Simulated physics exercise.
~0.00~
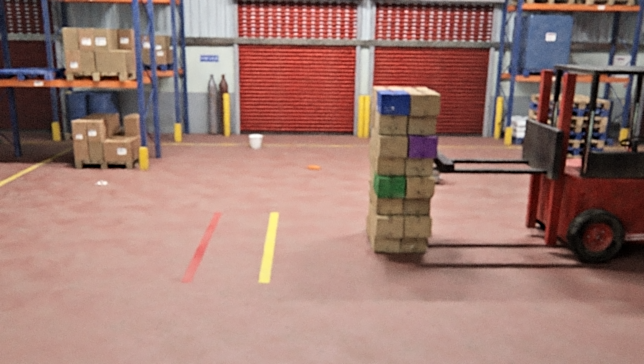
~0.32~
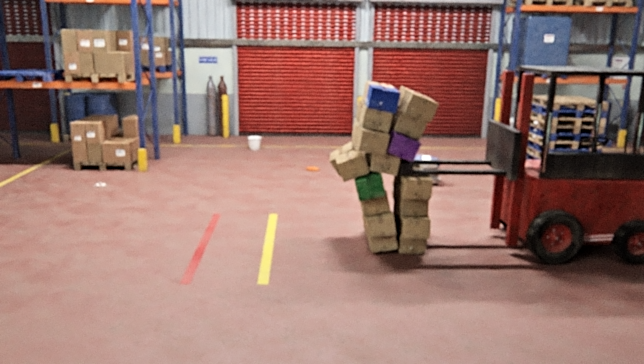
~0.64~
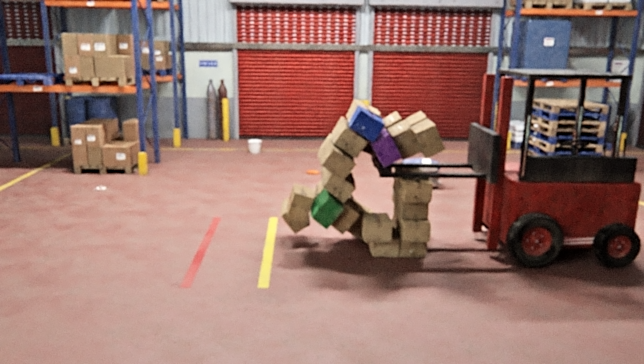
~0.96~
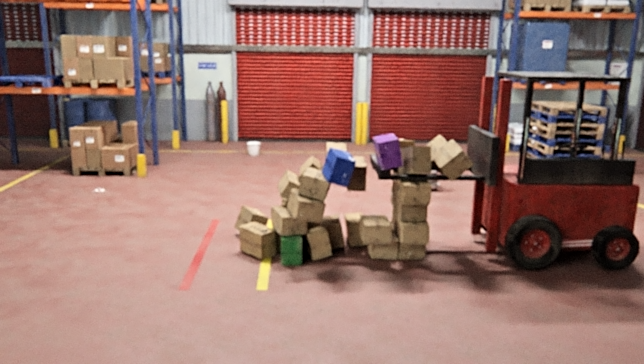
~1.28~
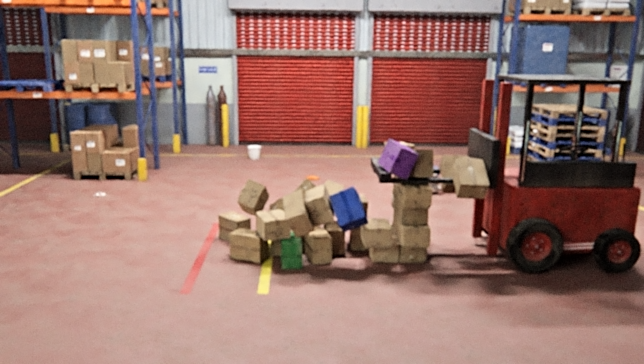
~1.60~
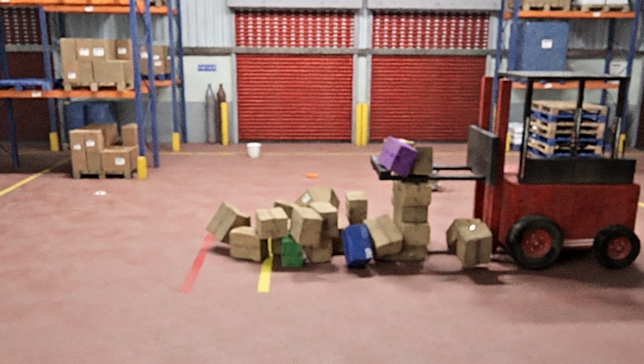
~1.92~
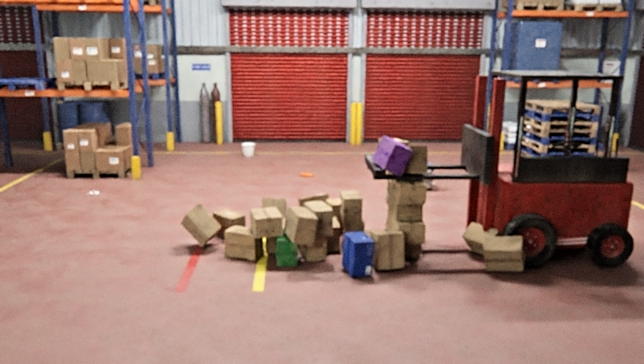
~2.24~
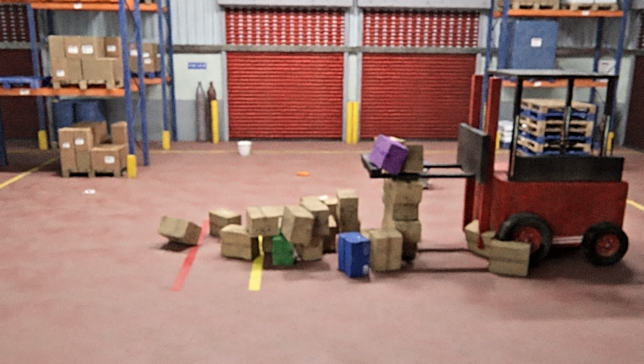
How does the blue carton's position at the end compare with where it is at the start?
At the start the blue carton is at the top of the tall stack, and by the end it is down on the floor, a little further left, to the right of the yellow line.
